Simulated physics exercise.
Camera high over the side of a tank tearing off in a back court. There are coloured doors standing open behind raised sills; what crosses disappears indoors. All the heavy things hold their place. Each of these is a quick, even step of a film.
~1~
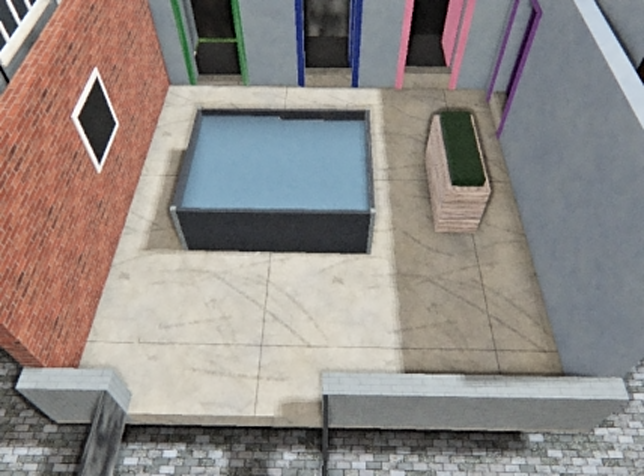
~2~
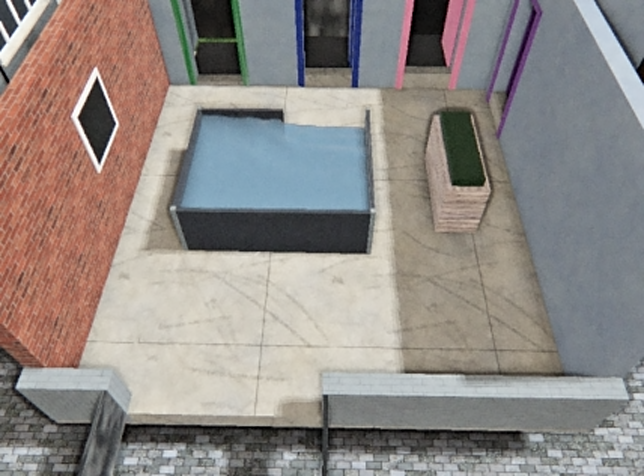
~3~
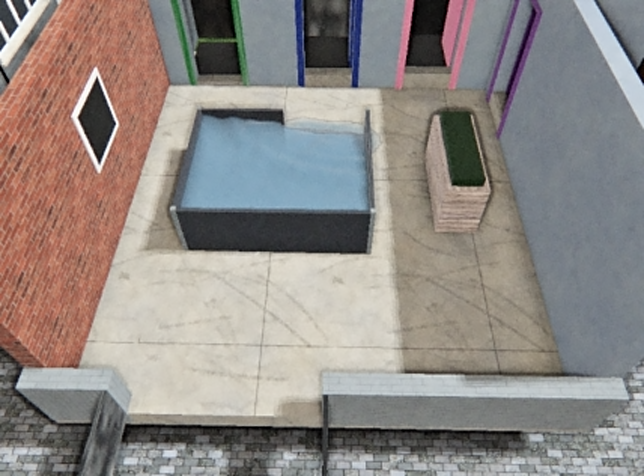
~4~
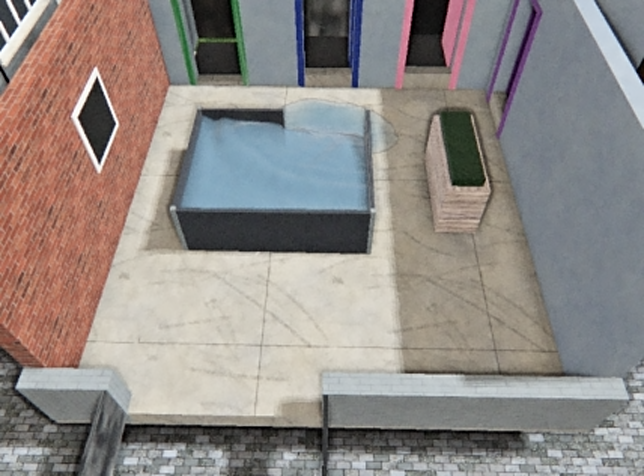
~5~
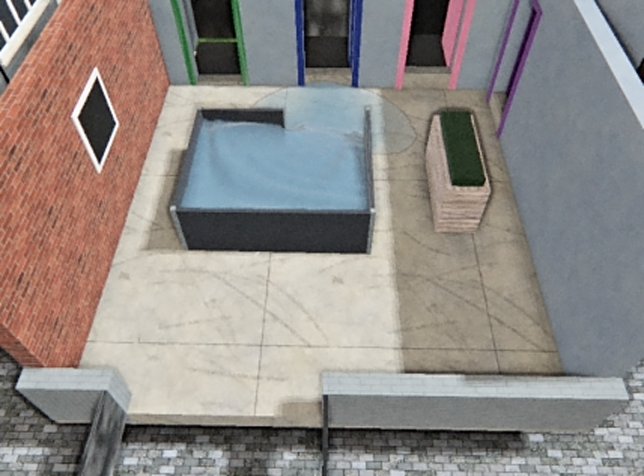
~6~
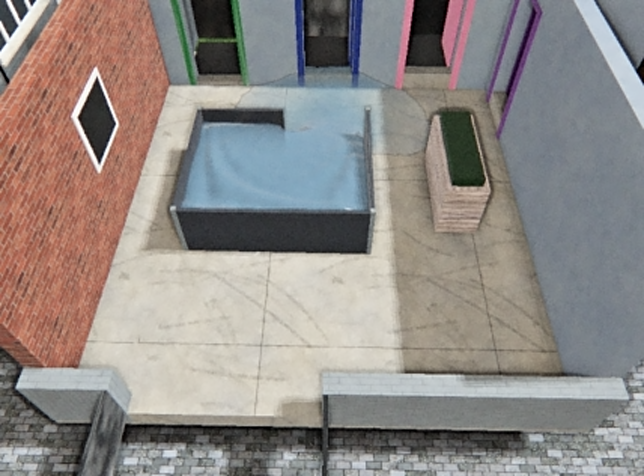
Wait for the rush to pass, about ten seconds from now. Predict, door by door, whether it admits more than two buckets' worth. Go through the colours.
Result: The green door will let in too much; the purple door will let in too much; the pink door will let in an allowed amount; the blue door will let in too much.
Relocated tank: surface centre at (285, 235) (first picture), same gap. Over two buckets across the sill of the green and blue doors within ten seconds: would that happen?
Green tops the mark, blue tops the mark.
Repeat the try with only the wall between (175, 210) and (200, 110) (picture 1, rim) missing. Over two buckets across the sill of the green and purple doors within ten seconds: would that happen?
Looks like the green door tops the limit but the purple door doesn't reach it.
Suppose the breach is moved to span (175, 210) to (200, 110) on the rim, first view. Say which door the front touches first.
That is the green door.
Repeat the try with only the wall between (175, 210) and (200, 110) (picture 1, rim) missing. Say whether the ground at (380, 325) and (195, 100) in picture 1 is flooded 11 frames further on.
In the order asked: Unwetted, then inundated.
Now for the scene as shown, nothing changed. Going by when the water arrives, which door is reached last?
Answer - the one in purple.
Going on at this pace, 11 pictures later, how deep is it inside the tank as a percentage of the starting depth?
Estimate: Around 54 %.
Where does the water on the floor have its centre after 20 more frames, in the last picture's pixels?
Roughly (321, 155).
A moment on, water covers 25 % of the floor; the green door under two buckets in, the purple door not reached, the pink door wet at the sill, nothing in, the blue door far over two buckets in.
Next, water covers 30 % of the floor; the green door under two buckets in, the purple door under two buckets in, the pink door wet at the sill, nothing in, the blue door far over two buckets in.
Then, water covers 55 % of the floor; the green door over two buckets in, the purple door far over two buckets in, the pink door wet at the sill, nothing in, the blue door far over two buckets in.
Later, water covers 90 % of the floor; the green door over two buckets in, the purple door far over two buckets in, the pink door wet at the sill, nothing in, the blue door far over two buckets in.
In the end, water covers 100 % of the floor; the green door far over two buckets in, the purple door far over two buckets in, the pink door wet at the sill, nothing in, the blue door far over two buckets in.
